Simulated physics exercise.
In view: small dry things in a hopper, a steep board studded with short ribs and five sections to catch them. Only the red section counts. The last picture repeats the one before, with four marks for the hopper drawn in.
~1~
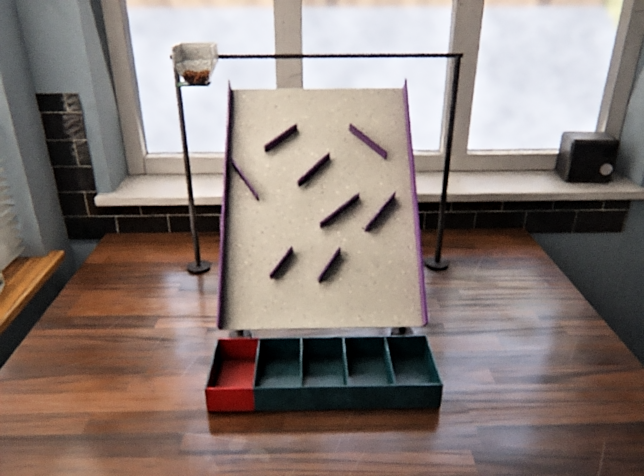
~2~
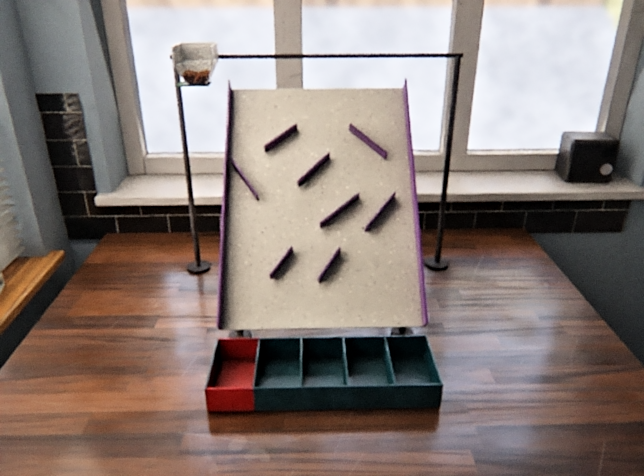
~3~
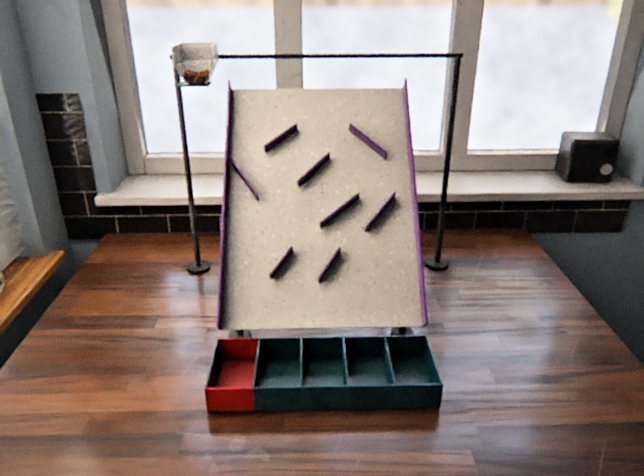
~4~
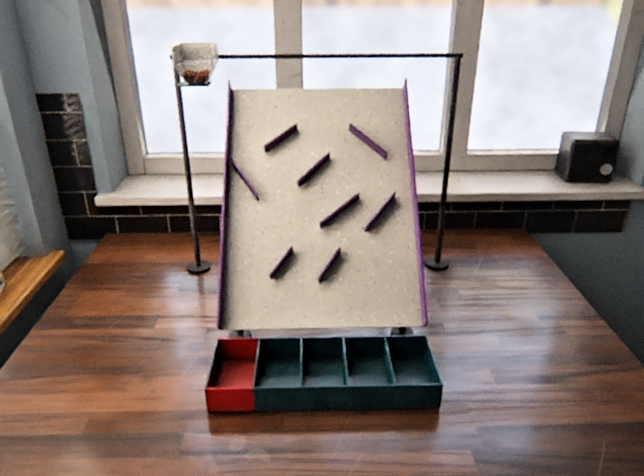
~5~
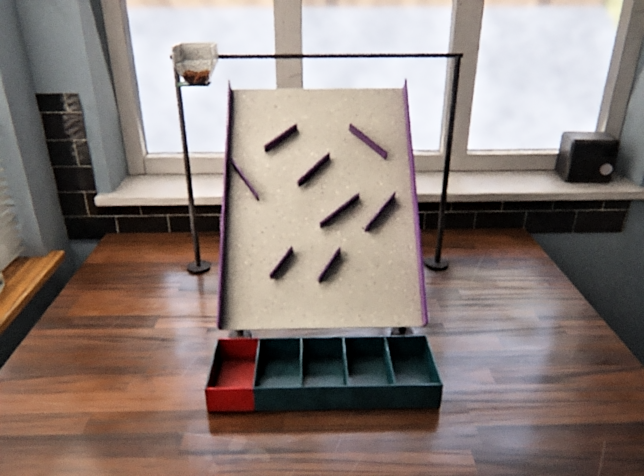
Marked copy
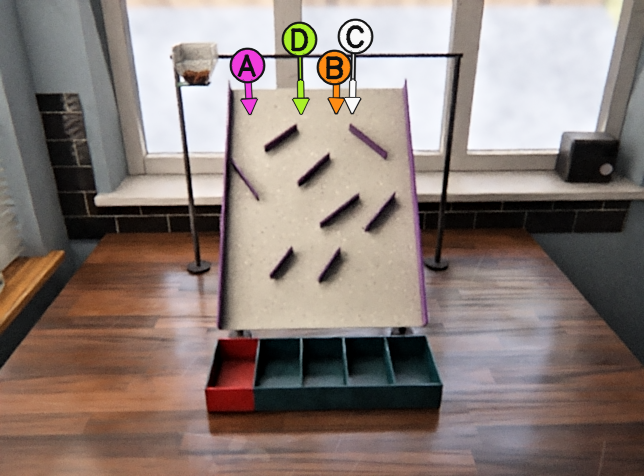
Tilted board with short purple ribs standing motionless on a wooden table behind a five-section tray, its leftmost section red.
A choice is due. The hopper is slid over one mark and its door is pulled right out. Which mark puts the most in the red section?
D.
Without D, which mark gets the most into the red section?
Here it is mark A.
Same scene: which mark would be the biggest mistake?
C.
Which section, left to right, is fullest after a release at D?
The first from the left.
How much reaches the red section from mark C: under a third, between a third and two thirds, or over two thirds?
It is under a third.
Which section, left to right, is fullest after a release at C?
The fifth.
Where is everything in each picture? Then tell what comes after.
The first picture shows hopper at (198, 76), cereal balls, door shut.
The second picture shows ribs (264, 146) to (297, 123), (350, 124) to (387, 153), (231, 158) to (257, 195).
The third picture shows ribs (298, 181) to (329, 152), (320, 223) to (359, 193), (367, 227) to (395, 192).
The fourth picture shows ribs (270, 275) to (292, 246), (318, 279) to (340, 247).
The fifth picture shows red section at (230, 398), number 1 of 5 from the left.
On the marked copy, mark A meets the board at (249, 108); mark B meets the board at (336, 107); mark C meets the board at (352, 107); mark D meets the board at (301, 108).
Choosing A, about two thirds in the red section, about a quarter in other sections, a small part held on the board.
Choosing B, about a third in the red section, about two thirds in other sections.
Choosing C, a small part in the red section, most in other sections.
Choosing D, nearly all in the red section, a small part in other sections.
